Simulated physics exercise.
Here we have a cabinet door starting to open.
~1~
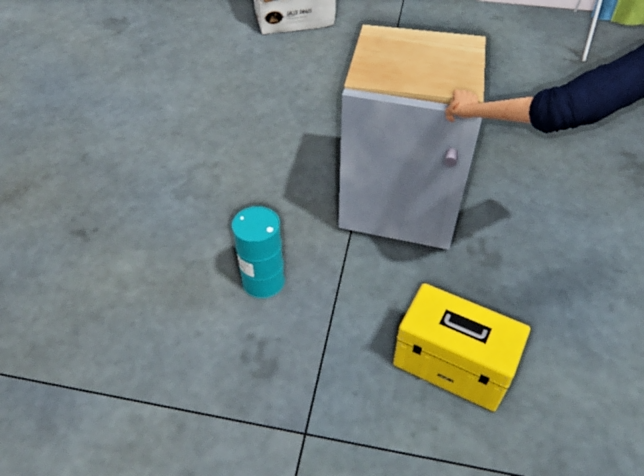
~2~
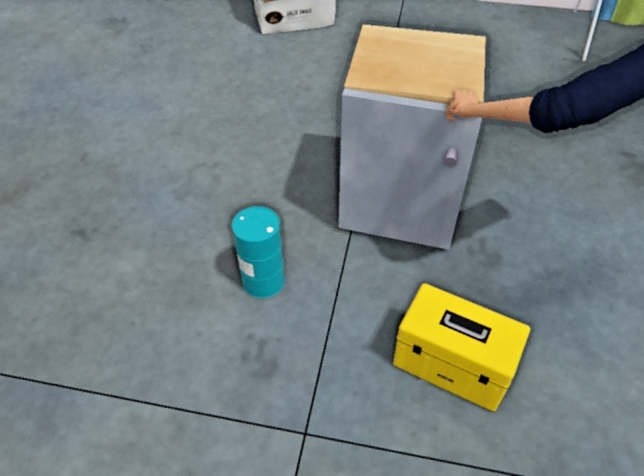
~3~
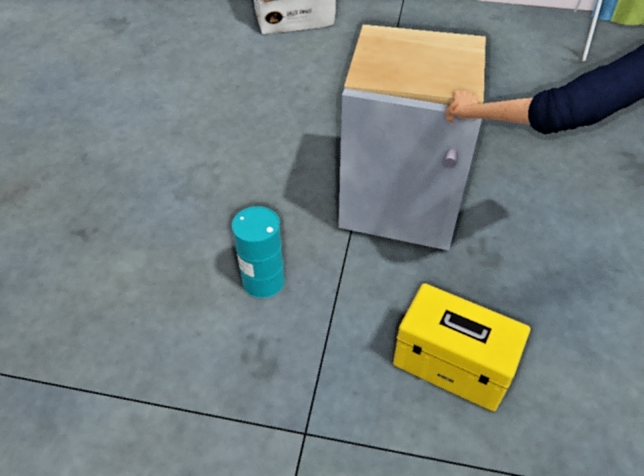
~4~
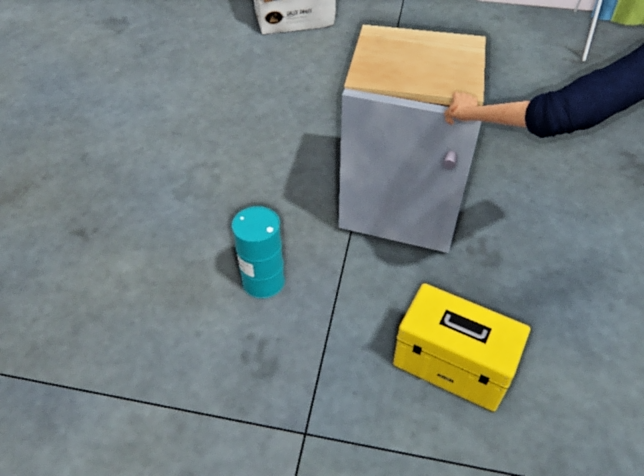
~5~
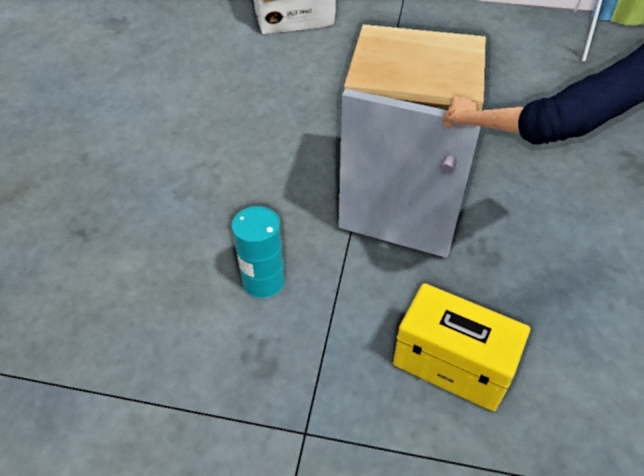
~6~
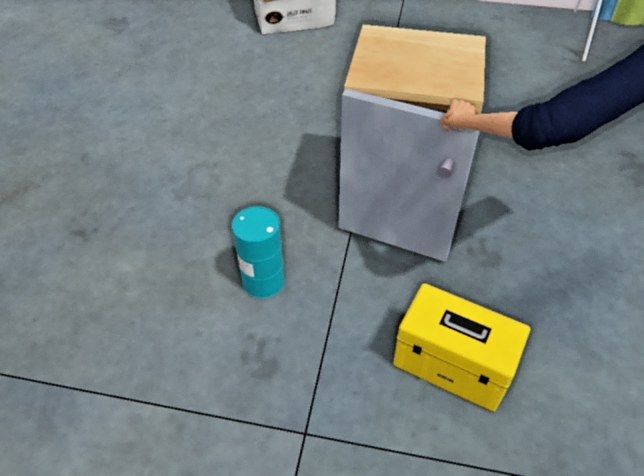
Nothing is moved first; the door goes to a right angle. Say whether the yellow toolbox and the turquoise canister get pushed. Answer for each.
The yellow toolbox stays untouched and the turquoise canister stays untouched.
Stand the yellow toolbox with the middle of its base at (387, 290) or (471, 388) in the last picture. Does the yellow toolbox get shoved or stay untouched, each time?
One after another: It is pushed along; is missed.
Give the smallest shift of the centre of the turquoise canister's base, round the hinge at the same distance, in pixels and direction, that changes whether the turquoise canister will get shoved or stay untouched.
Some 44 pixels, right.
Then, 1.18 s after the last picture, door 54° open; yellow toolbox at rest near (458, 347); turquoise canister at rest near (260, 254).
At rest, the yellow toolbox remains where it is, near (458, 347); the turquoise canister remains where it is, near (260, 254).
